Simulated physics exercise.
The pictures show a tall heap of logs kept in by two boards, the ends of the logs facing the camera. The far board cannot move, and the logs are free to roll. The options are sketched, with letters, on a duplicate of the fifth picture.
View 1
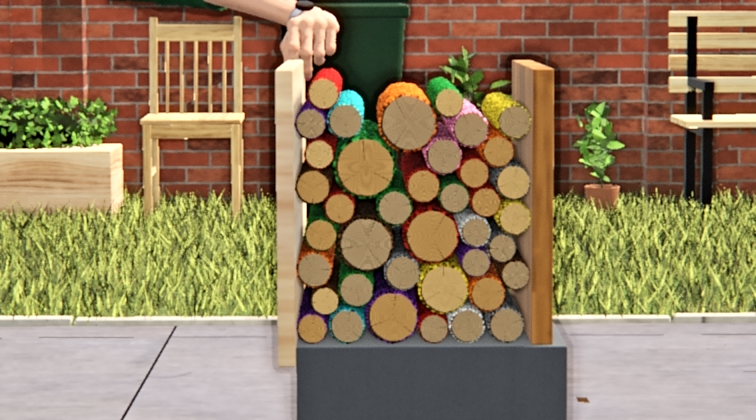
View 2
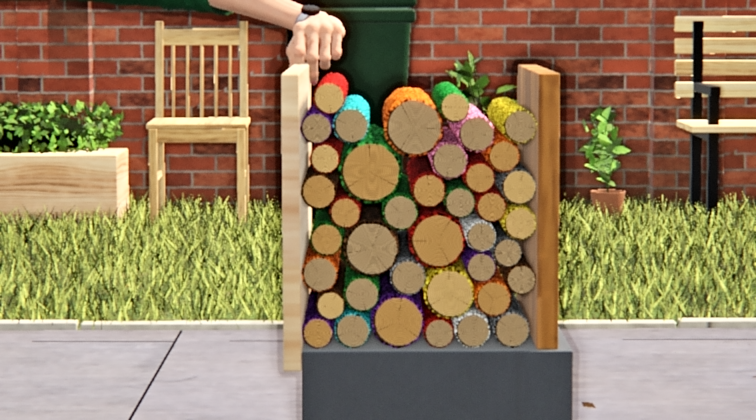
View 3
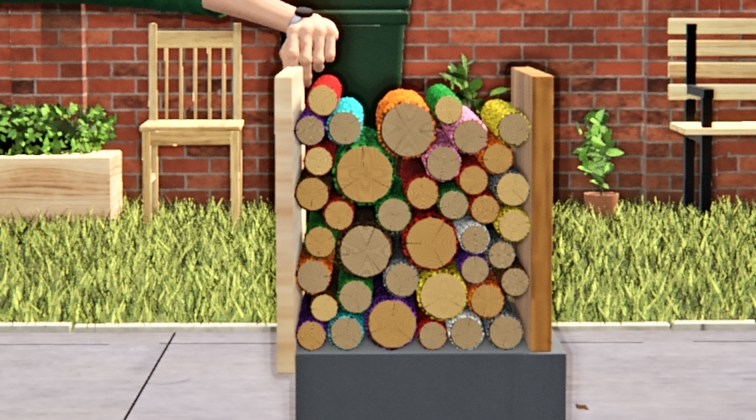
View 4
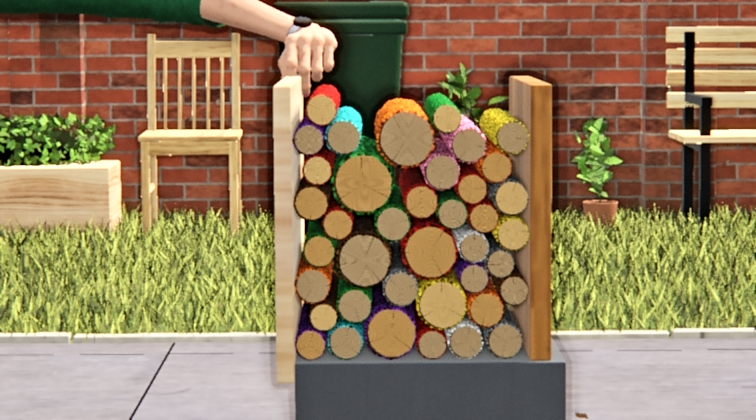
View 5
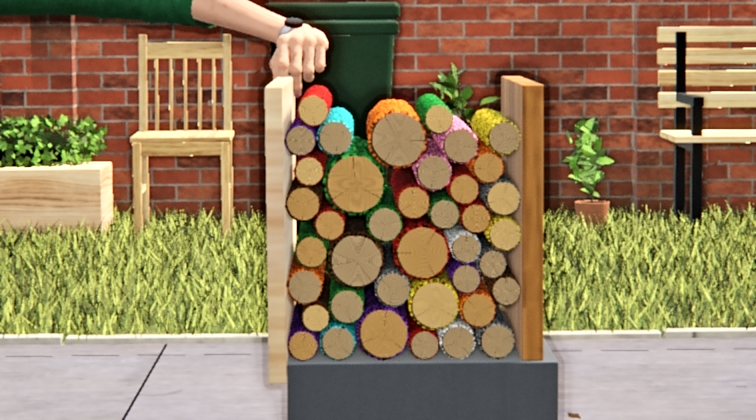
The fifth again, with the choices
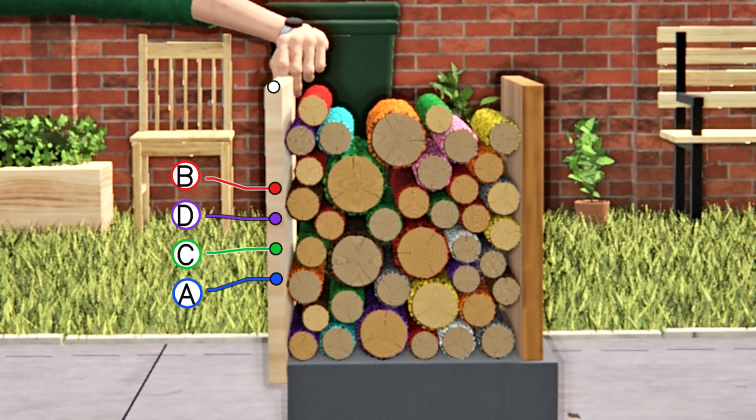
In a grassy yard by a brick wall, a hand rests at the top of the pale left board beside a tall heap of logs held between two boards; the view shifts slightly, but the logs show no clear movement.
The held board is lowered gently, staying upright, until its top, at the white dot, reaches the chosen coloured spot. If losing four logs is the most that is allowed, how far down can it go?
Mark D is as low as it can go.
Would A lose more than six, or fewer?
It loses more than six.
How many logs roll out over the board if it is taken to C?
It comes to five.
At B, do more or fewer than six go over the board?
It loses fewer than six.
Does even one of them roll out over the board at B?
Yes, at B.
On the marked copy, A at (276, 279); B at (275, 189); C at (276, 249); D at (275, 219); the white dot at (274, 87).
Taking D. A third of the way, top of the board (284, 146).
Two thirds of the way, top of the board (285, 216).
When it is over, top of the board (285, 218), two out over the board.
As for the rest, A more than four out over the board; B one out over the board; C five out over the board.
